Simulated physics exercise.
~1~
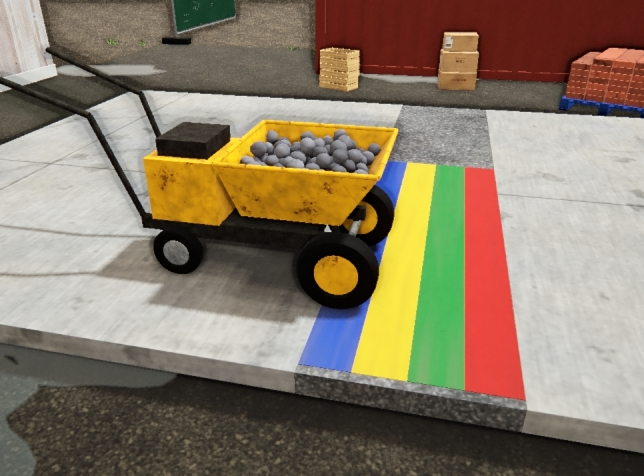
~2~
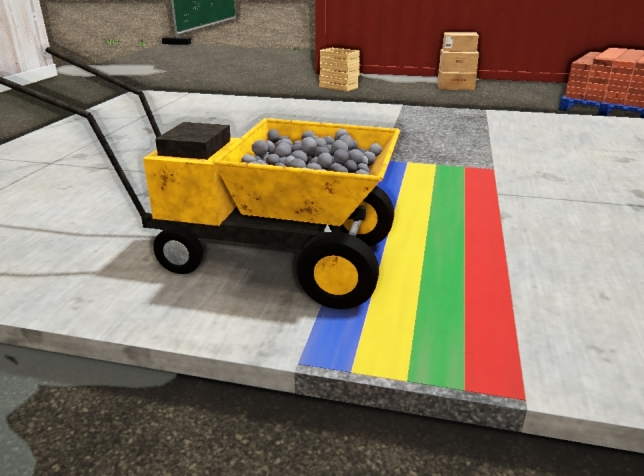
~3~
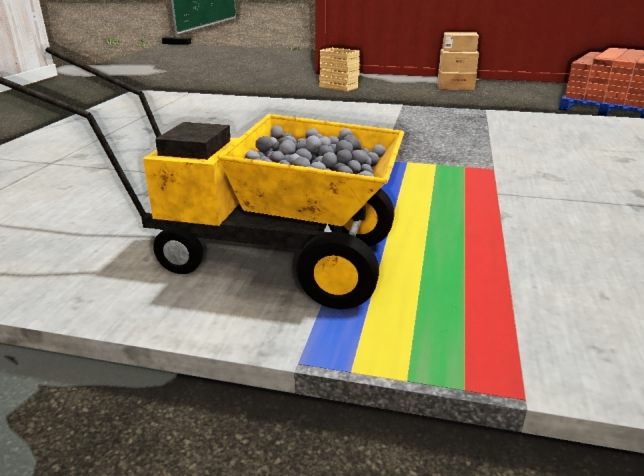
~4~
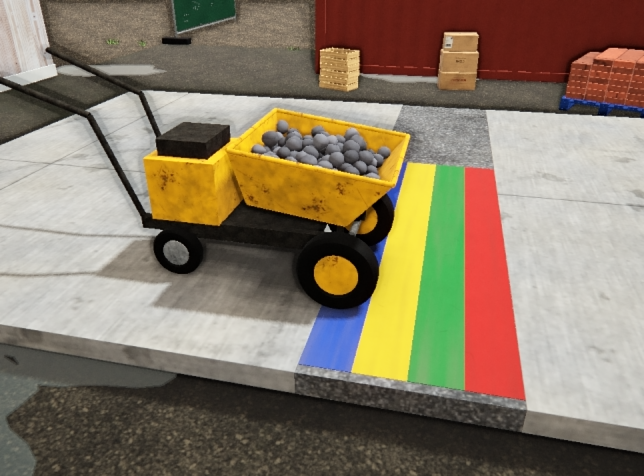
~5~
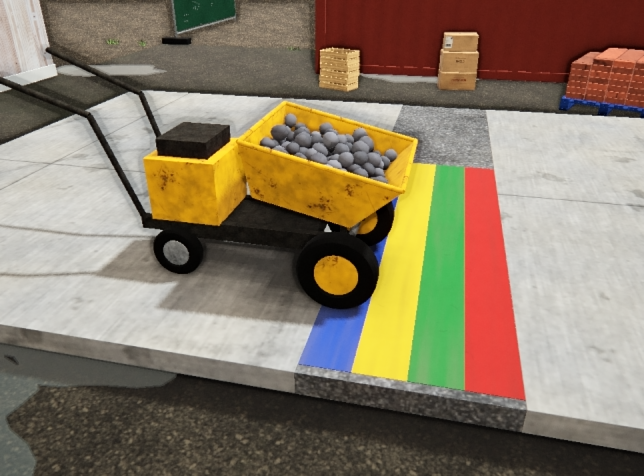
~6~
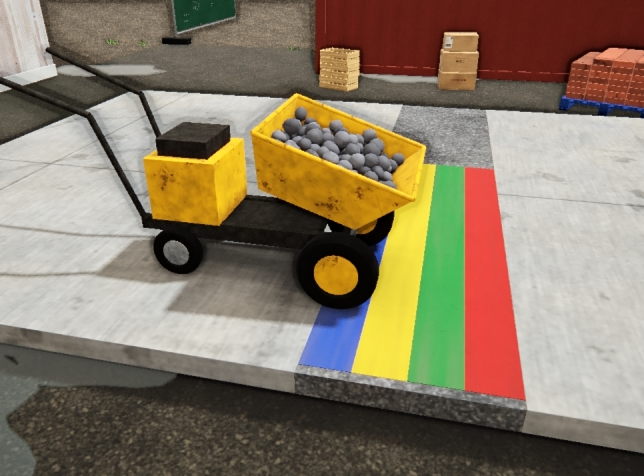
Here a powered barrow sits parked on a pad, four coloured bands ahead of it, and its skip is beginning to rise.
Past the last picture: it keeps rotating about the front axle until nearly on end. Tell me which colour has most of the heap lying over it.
Most of the heap lies over red.
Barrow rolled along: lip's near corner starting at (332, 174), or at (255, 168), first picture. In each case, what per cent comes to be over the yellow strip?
Some 10 % then some 30 %.
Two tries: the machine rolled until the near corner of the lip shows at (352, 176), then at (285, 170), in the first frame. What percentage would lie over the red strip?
It works out to 30 per cent in the first case and 10 per cent in the second.
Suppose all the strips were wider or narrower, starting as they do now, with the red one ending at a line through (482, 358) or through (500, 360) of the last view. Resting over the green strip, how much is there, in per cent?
About 0 % and 0 %.
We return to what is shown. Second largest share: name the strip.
It's that green strip next.
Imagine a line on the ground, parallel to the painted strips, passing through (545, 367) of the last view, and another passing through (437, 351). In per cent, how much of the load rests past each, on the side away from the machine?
First 10 in a hundred, second 70 in a hundred.
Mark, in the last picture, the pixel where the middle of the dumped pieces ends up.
The centre settles at about (487, 284).
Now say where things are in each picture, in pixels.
The first frame shows lip of the skip near (378, 178), level; top of the load near (298, 159), round cobbles; blue strip near (336, 332); yellow strip near (386, 339); green strip near (438, 347); red strip near (492, 354).
The second frame shows lip of the skip near (380, 179), level; top of the load near (299, 158).
The third frame shows lip of the skip near (385, 181), tipped barely; top of the load near (303, 156).
The fourth frame shows lip of the skip near (393, 185), tipped a little; top of the load near (310, 153).
The fifth frame shows lip of the skip near (402, 191), tipped a little; top of the load near (303, 141).
The sixth frame shows lip of the skip near (413, 200), tipped clearly; top of the load near (305, 144); blue strip near (336, 332); yellow strip near (386, 339); green strip near (438, 347); red strip near (492, 354).
Shortly afterwards, skip tipped steeply; the whole lot in the skip.
Next, skip tipped right over; all but a few in the skip; only a few over the green strip; a little over the red strip.
Some moments later, skip tipped right over; near half in the skip; a little over the green strip; near a third over the red strip; a little off the paint.
In the end, skip tipped right over; near a quarter in the skip; none at all over the blue strip; none at all over the yellow strip; a little over the green strip; near a third over the red strip; near a quarter off the paint.
